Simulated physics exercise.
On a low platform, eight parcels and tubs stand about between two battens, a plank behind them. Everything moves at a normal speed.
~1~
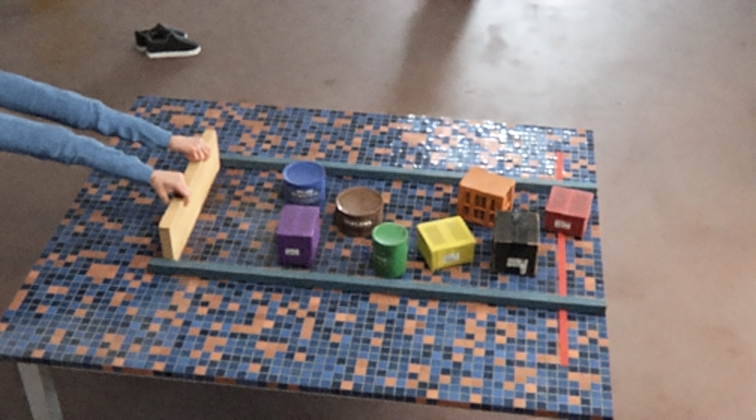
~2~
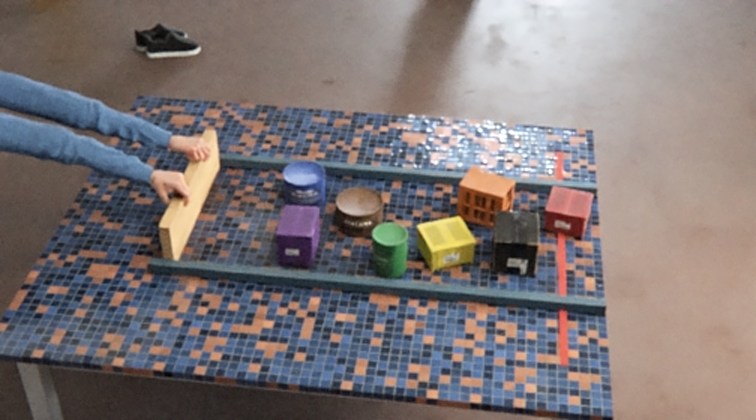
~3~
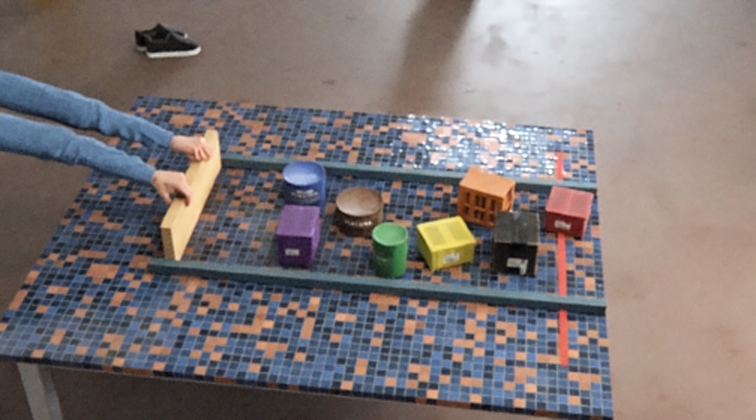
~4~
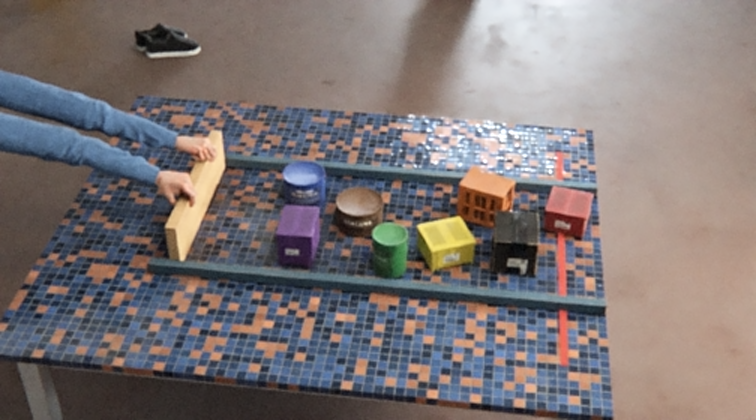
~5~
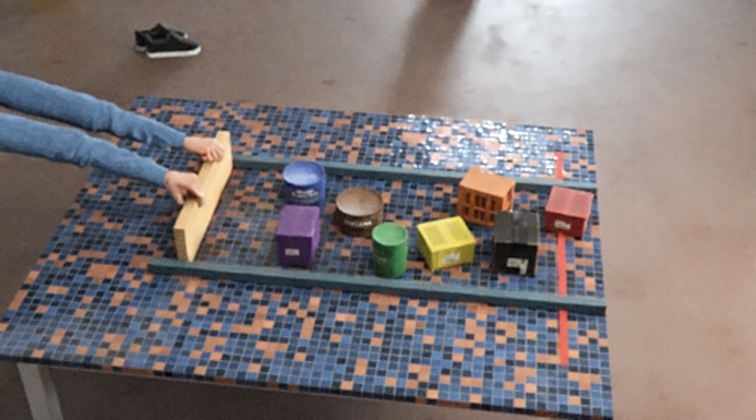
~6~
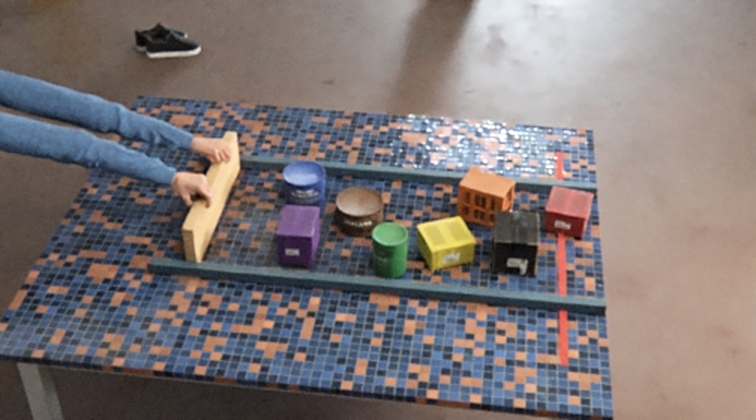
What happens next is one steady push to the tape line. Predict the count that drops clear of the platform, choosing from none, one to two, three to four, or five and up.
I expect five or a larger number to end up below.
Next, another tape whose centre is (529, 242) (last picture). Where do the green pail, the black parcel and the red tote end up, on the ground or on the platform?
The green pail does not fall; the black parcel is lost; the red tote drops off.
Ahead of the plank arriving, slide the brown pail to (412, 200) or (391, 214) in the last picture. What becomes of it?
At the first spot it tips off, and at the second it remains.
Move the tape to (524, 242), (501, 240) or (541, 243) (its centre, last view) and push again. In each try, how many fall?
The counts come to 2, then 2, then 4.
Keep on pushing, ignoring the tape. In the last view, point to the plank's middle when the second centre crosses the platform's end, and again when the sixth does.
Earlier crossing: About (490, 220); later crossing: About (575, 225).
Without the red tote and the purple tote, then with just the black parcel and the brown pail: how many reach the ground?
I'd say 3 the first time and 4 the second time.
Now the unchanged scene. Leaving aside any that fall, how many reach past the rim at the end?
Tally: 2.
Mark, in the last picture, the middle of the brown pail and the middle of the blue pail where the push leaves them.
Final positions - brown pail around (589, 241), blue pail around (585, 210).
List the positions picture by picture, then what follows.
The first frame shows red tote (568, 212); black parcel (515, 242); orange crate (486, 199); plank (191, 194); tape (562, 245).
The second frame shows black parcel (515, 242); brown pail (360, 212).
The third frame shows orange crate (486, 199); yellow tote (445, 244).
The fourth frame shows red tote (568, 212); blue pail (305, 187).
The fifth frame shows black parcel (515, 242); plank (205, 196).
The sixth frame shows red tote (568, 212); black parcel (515, 242); orange crate (486, 199); plank (213, 196); tape (562, 245).
A little later, none off yet; red tote at rest near (568, 212); black parcel at rest near (515, 242); orange crate at rest near (486, 199).
When it is over, the number that fall off is five or more; down, green pail, yellow tote, orange crate, black parcel and red tote.
